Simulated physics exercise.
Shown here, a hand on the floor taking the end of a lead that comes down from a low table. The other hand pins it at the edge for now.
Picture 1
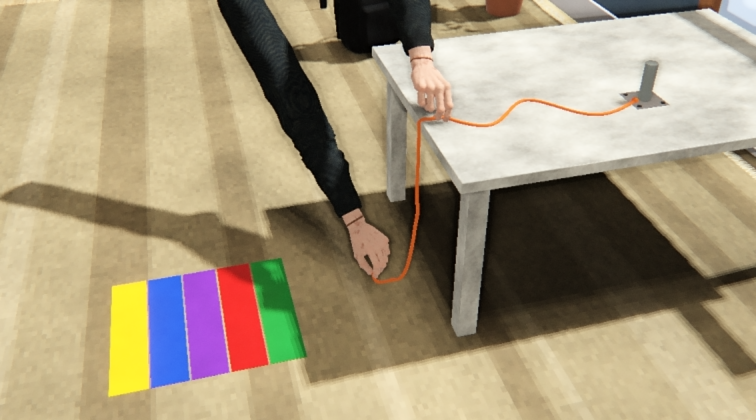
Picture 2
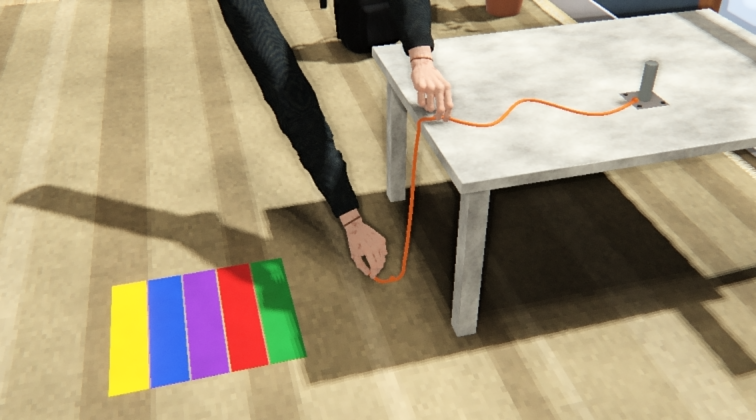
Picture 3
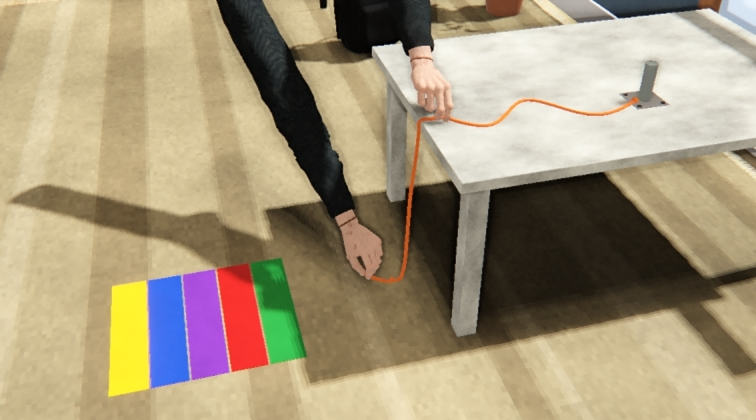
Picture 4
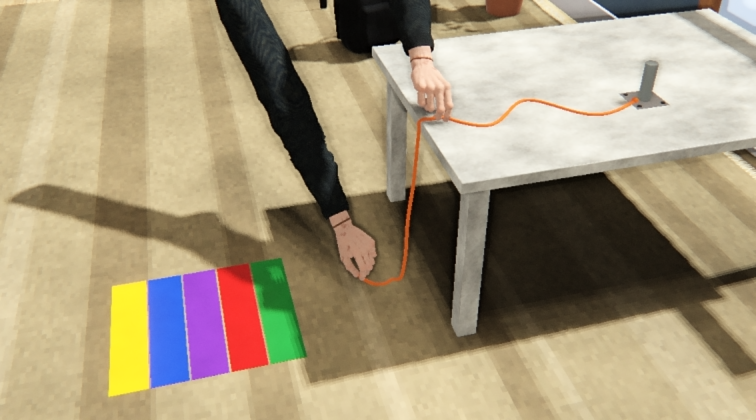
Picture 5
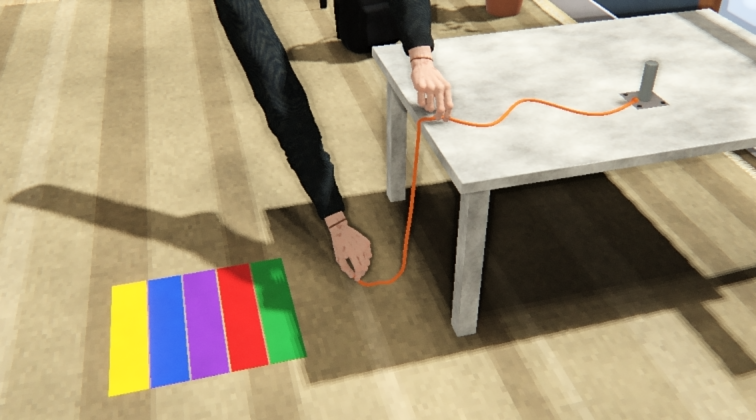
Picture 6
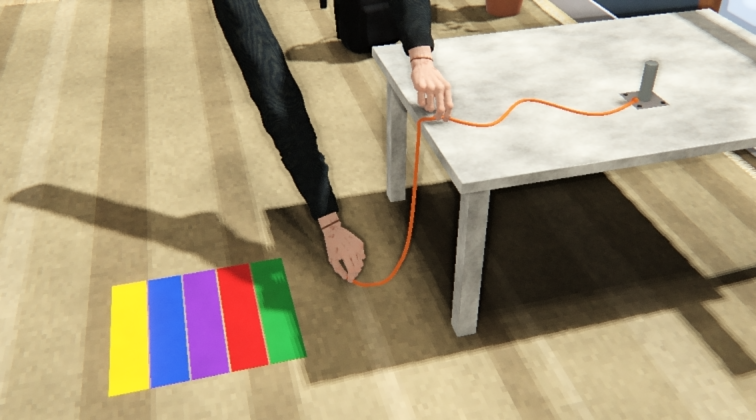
On the floor beside a low table, a hand edging an orange lead's end slightly left while another pins it above.
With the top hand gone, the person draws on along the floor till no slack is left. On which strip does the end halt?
The end stops over the purple strip.
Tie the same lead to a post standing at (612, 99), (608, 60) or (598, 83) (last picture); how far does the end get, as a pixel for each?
The places are (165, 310), (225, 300) and (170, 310).
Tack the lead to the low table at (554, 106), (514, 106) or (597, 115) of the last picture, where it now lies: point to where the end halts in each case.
The places are (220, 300), (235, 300) and (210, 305).
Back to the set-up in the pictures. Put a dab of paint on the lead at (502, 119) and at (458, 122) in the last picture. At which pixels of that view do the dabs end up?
Near (465, 117) and (417, 129).
Early on, end near (271, 292); over green.
Midway, end near (227, 300); over red.
At the end of the slack, end near (202, 304); over purple. It gets as far as the purple strip.
